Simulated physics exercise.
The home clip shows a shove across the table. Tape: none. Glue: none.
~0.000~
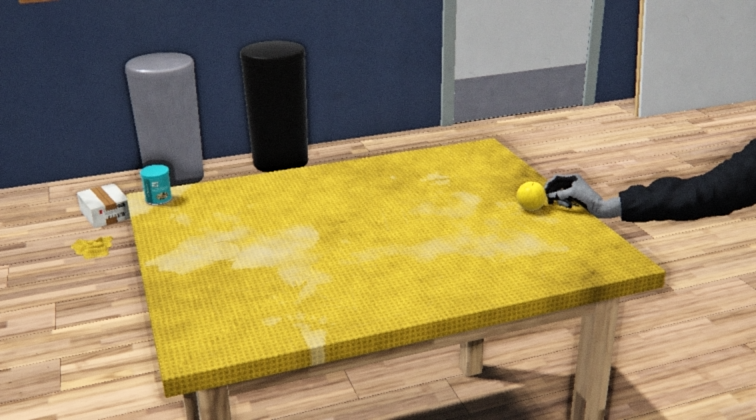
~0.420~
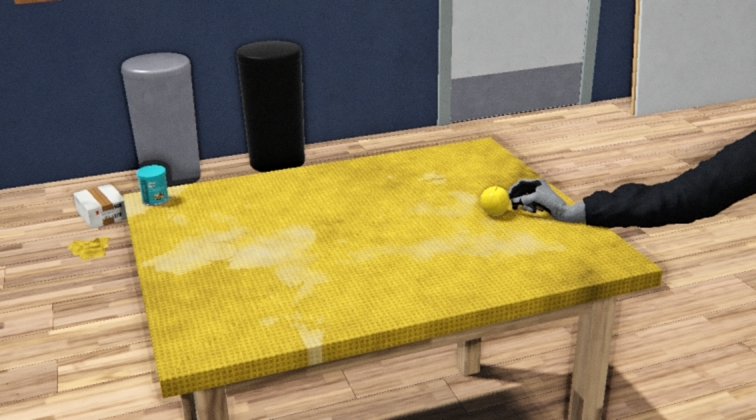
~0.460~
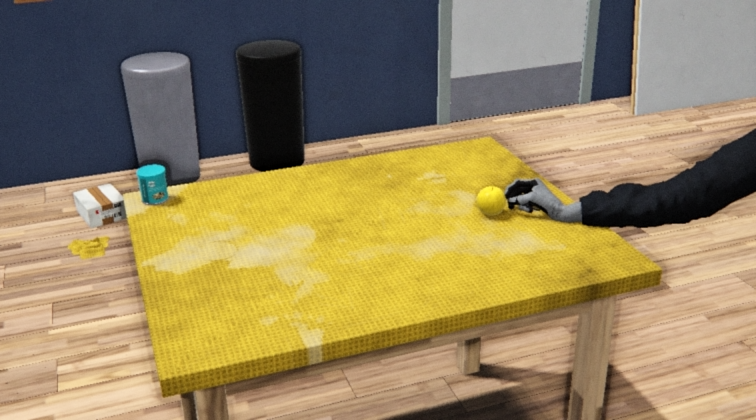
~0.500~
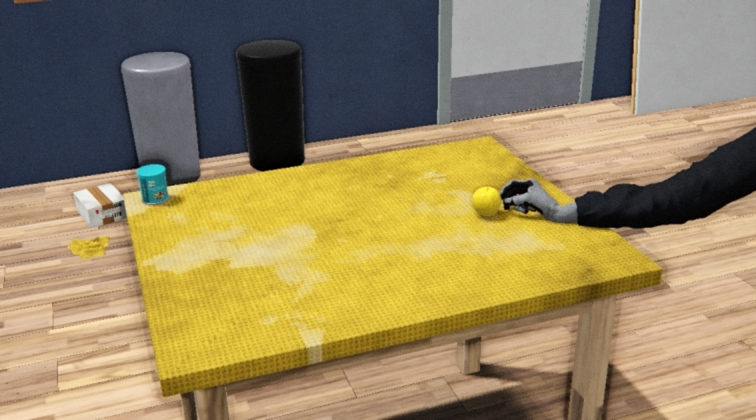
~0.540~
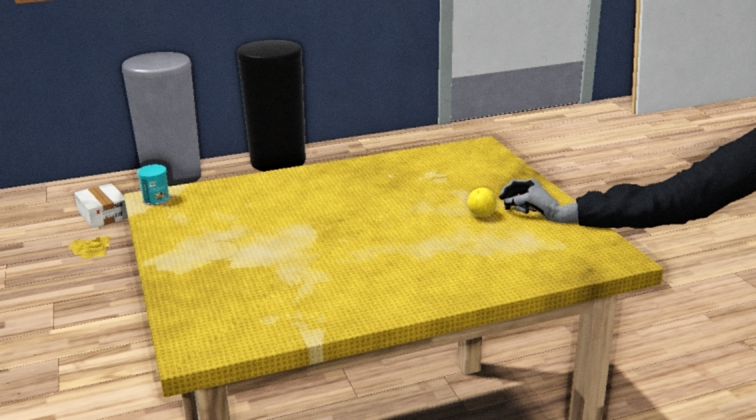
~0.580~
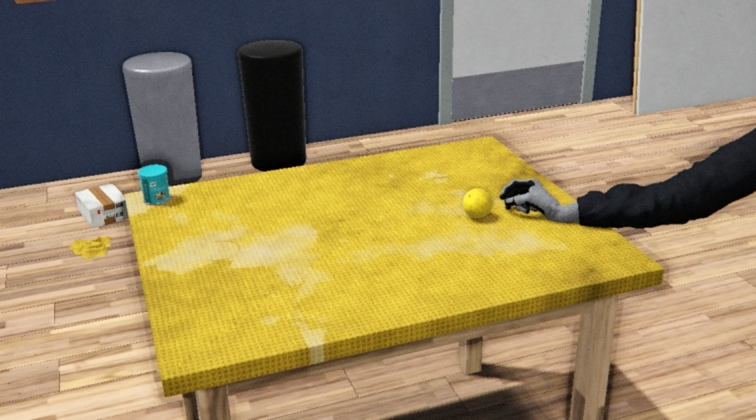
At the start, a gray-gloved hand in a black sleeve is at a round yellow object near the right side of a worn yellow table. The hand pushes it a short way left, then the object rolls slightly farther left, opening a small gap from the fingers as the hand stays nearly still.
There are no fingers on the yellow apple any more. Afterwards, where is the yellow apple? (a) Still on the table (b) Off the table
a, still on the table.
After 0.78 s, yellow apple shifted about its own width near (455, 208).
After 0.98 s, yellow apple shifted well along near (439, 211).
In the end (1.9 s), moved from the start, yellow apple. At the end, from the last picture's camera, yellow apple near (425, 213).
